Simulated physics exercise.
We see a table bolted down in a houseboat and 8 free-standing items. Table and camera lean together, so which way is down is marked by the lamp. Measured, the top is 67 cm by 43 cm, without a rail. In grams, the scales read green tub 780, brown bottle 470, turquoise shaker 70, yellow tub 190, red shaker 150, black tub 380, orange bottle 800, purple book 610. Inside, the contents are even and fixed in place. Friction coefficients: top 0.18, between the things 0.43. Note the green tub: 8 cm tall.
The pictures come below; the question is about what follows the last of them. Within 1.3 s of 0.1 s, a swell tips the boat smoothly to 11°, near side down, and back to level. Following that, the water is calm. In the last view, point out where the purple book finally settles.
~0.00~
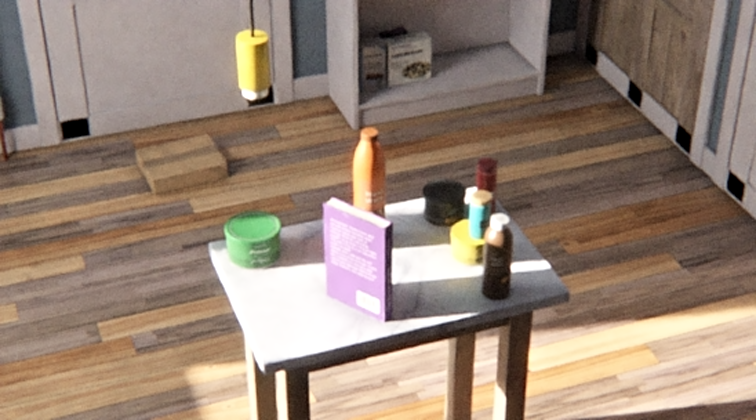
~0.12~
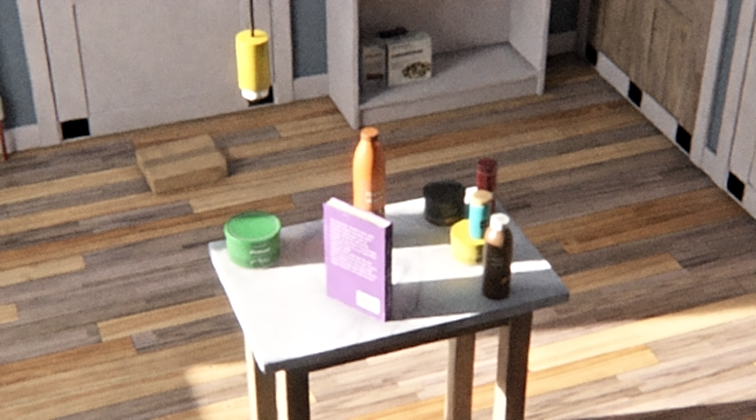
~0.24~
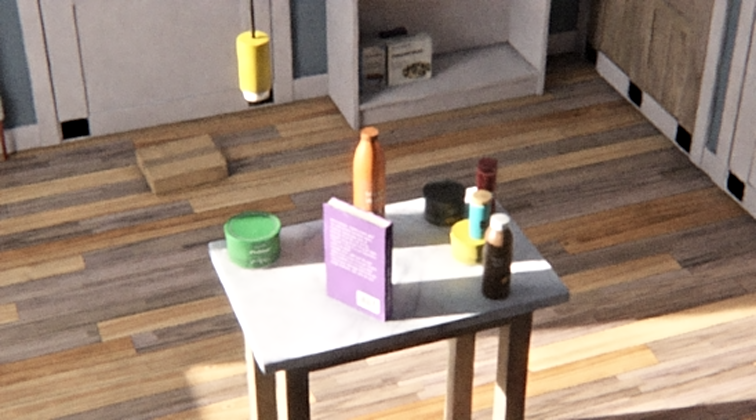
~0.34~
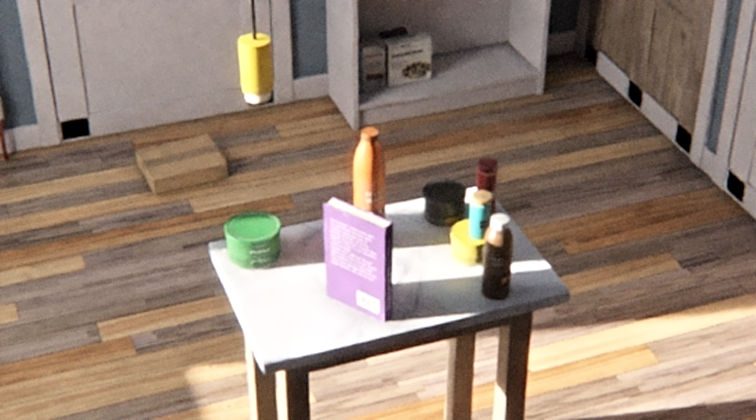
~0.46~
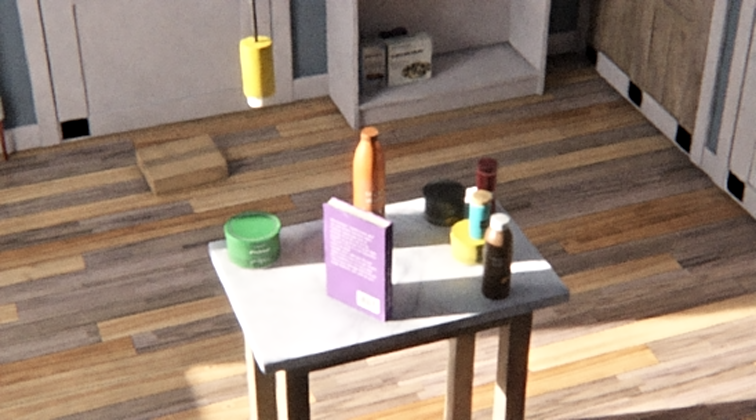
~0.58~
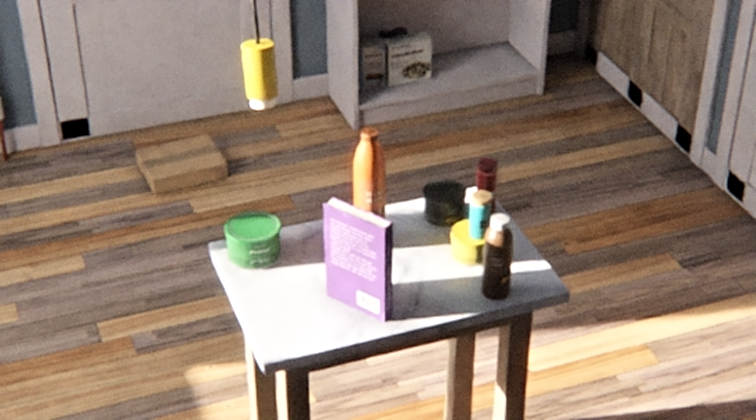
(360, 262).
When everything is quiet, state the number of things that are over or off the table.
Count: 0.
By 0.88 s, heel 10°, near side down.
By 0.98 s, heel 8°, near side down.
When it is over (1.9 s), all 8 within 5 cm of the start. In the last view, purple book near (360, 262).
